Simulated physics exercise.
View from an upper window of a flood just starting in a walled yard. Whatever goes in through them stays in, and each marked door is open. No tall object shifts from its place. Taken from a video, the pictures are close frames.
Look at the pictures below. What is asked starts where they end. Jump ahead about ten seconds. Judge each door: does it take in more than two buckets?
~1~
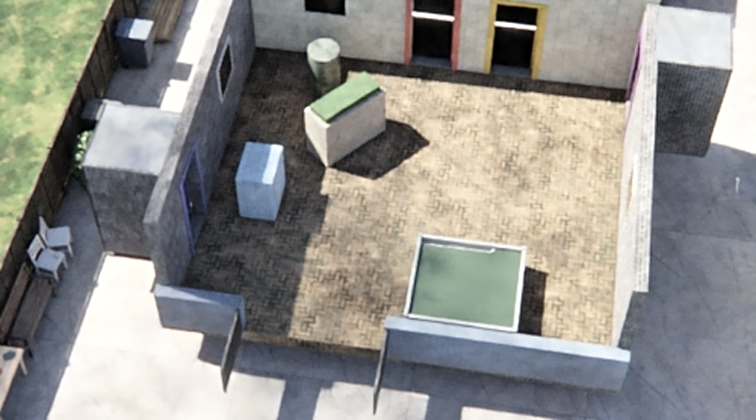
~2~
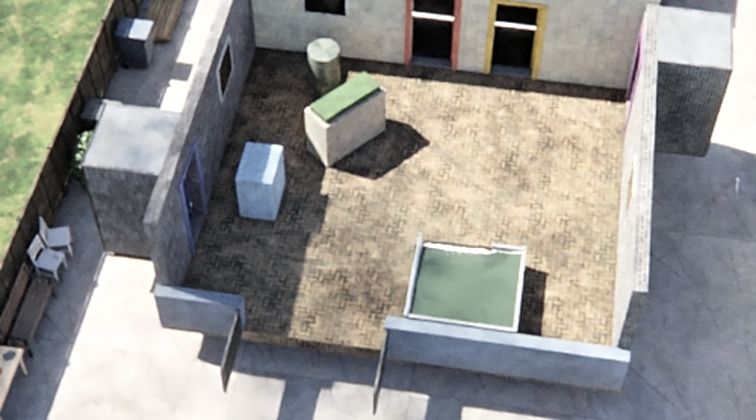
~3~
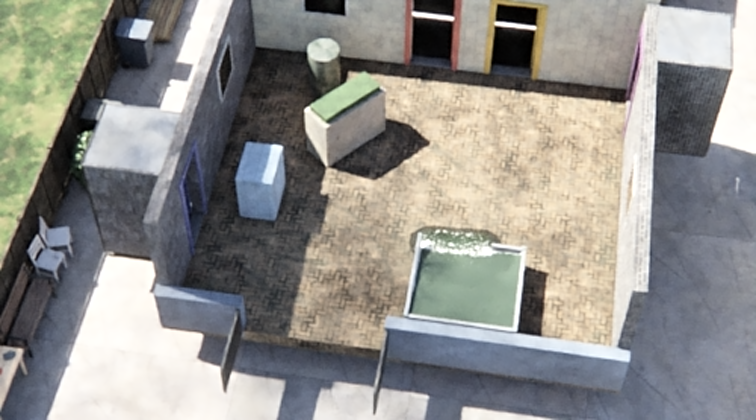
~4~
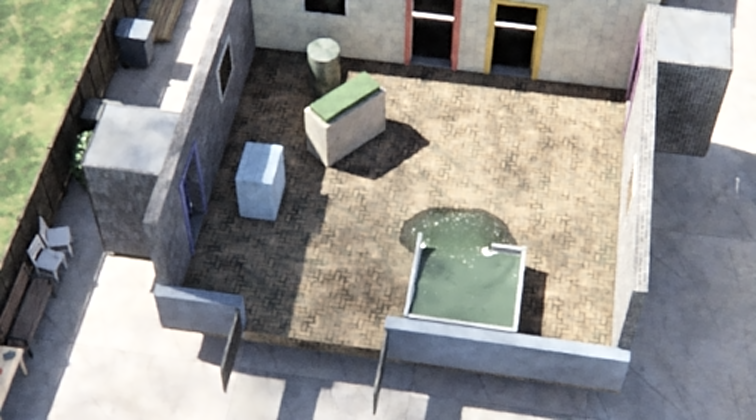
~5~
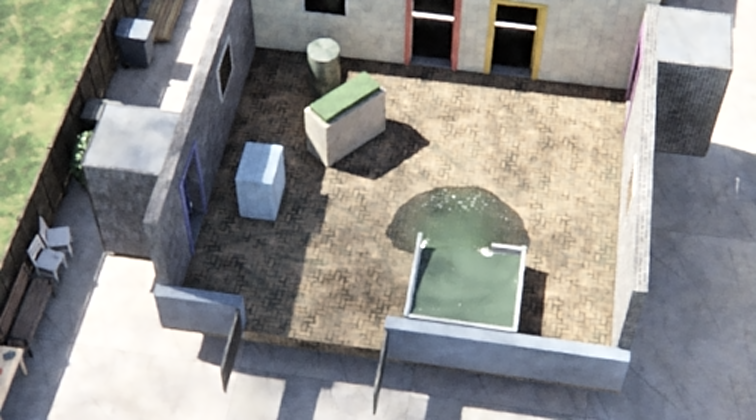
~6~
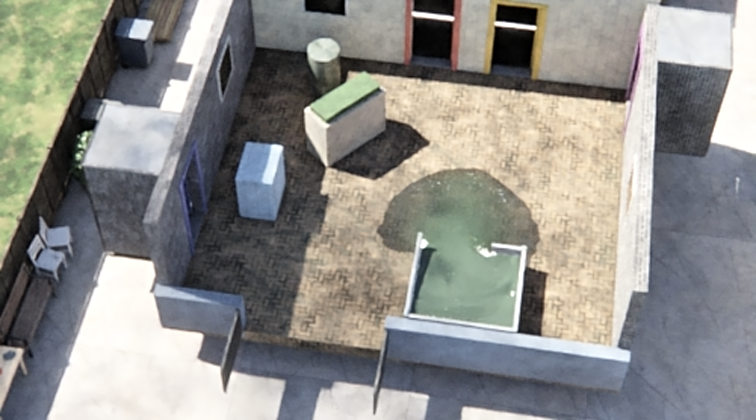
Purple door: Limit not exceeded, blue door: Limit not exceeded, yellow door: Limit exceeded, red door: Limit exceeded.
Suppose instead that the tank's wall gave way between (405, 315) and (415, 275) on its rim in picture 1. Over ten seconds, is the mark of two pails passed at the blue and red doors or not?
The blue door exceeds the limit and the red door falls short.
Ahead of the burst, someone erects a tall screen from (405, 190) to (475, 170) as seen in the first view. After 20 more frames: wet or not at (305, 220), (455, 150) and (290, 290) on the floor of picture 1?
Taking the three spots in turn, they are inundated, unwetted and unwetted.
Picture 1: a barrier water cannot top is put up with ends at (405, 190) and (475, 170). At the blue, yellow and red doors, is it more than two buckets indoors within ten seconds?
The blue door falls short, while the yellow door falls short and the red door falls short.
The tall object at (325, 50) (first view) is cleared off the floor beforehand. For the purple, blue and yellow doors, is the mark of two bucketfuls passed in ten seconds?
In short: Purple takes less; blue stays under; yellow takes more.
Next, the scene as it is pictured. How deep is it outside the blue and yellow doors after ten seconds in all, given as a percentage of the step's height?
The first is near 80 per cent, the second near 50 per cent.
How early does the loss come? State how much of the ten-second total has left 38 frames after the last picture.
Something close to 85 percent by that point.
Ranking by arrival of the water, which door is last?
I'd go with the one in blue.
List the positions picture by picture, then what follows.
Still water in the water tank at (466, 284), in the first picture.
The front is at a hidden place, out from the gap on the water tank's far side, in the second picture.
Water pours out on the water tank's far side and has run to (416, 238), in the third picture.
The front is at (485, 214), out from the gap on the water tank's far side, in the fourth picture.
The front is at (482, 192), out from the gap on the water tank's far side, in the fifth picture.
The front is at (473, 172), out from the gap on the water tank's far side, in the sixth picture.
A moment on, water covers 20 % of the floor; the purple door not reached, the blue door not reached, the yellow door not reached, the red door not reached.
Next, water covers 35 % of the floor; the purple door not reached, the blue door not reached, the yellow door wet at the sill, nothing in, the red door wet at the sill, nothing in.
Then, water covers 45 % of the floor; the purple door wet at the sill, nothing in, the blue door not reached, the yellow door over two buckets in, the red door over two buckets in.
Later, water covers 55 % of the floor; the purple door wet at the sill, nothing in, the blue door not reached, the yellow door over two buckets in, the red door far over two buckets in.
In the end, water covers 80 % of the floor; the purple door wet at the sill, nothing in, the blue door wet at the sill, nothing in, the yellow door over two buckets in, the red door far over two buckets in.
